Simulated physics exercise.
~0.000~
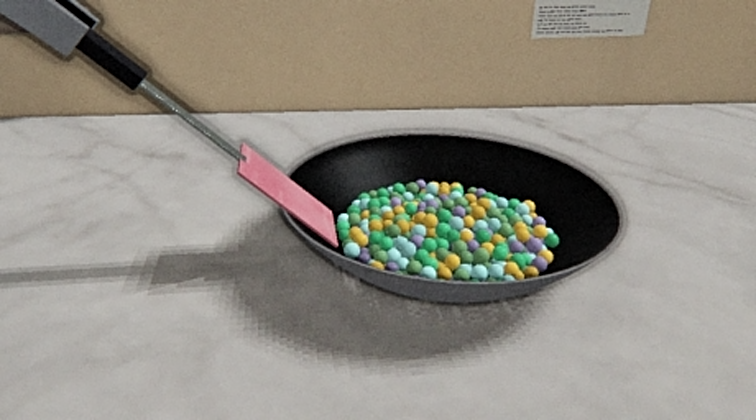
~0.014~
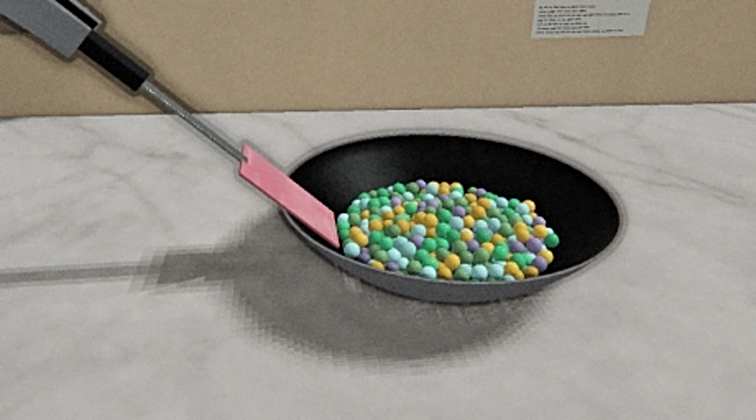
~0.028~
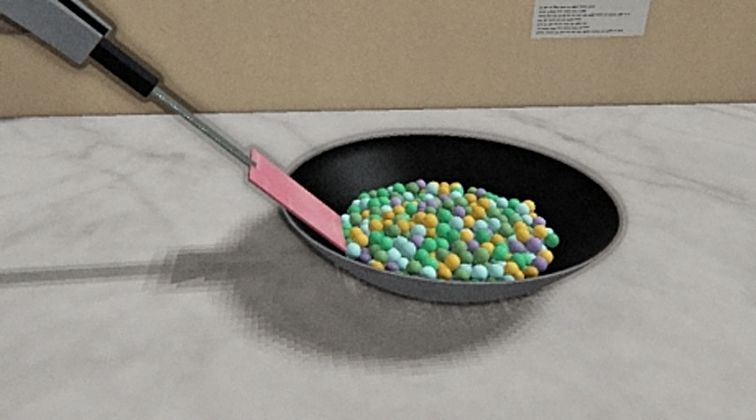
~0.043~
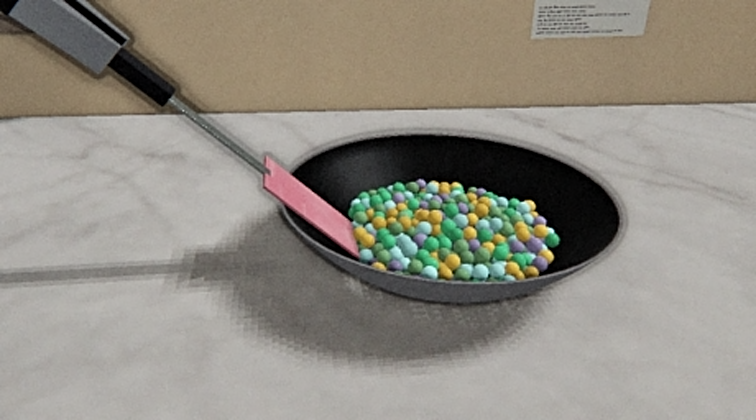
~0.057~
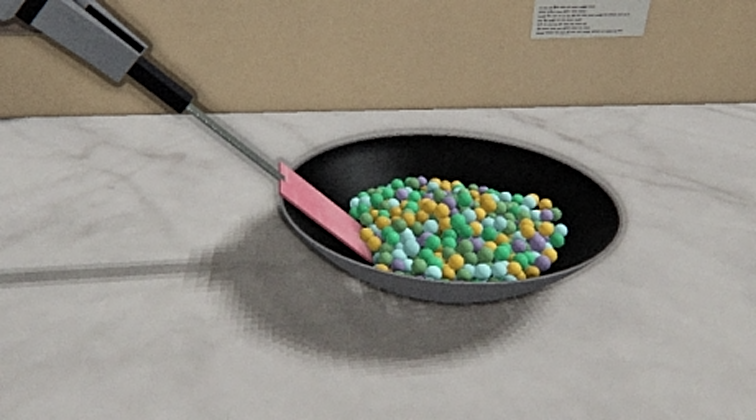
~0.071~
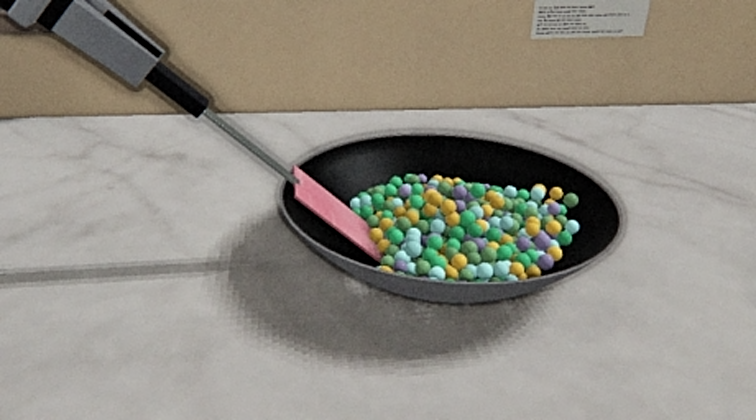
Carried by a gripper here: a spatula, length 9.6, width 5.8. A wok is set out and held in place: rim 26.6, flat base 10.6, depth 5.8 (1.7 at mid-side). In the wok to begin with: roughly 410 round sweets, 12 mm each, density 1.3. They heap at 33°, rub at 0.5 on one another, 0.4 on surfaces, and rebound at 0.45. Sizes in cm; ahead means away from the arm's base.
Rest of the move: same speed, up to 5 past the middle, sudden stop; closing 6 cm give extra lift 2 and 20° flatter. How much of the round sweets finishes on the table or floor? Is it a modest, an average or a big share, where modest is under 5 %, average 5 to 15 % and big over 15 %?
Modest.
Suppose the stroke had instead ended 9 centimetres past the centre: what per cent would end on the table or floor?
I'd expect close to 15 per cent then.
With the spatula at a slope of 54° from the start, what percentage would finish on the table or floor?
In that case, around 0 percent would end up on the table or floor.
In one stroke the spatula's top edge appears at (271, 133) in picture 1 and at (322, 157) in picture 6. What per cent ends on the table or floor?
About 0 per cent.
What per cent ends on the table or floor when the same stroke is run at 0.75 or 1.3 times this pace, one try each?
Some 0 and 5 per cent.
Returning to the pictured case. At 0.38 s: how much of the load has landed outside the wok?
That would be near 2 per cent, give or take.
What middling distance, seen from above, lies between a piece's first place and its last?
Near 4 cm, measured level.
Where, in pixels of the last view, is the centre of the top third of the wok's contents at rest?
Around (534, 204).
After 0.12 s, sloping 43°, highest piece 8 above the table; 409 in the wok, 1 on the blade or in flight.
After 0.16 s, sloping 34°, highest piece 9 above the table; 407 in the wok, 3 on the blade or in flight.
After 0.38 s, sloping 23°, highest piece 7 above the table; 401 in the wok, 8 on the table or floor, 1 on the blade or in flight.
After 1.43 s, sloping 23°, highest piece 6 above the table; 401 in the wok, 9 on the table or floor.
At rest, 401 in the wok, 9 on the table or floor. That is 2 % on the table or floor.
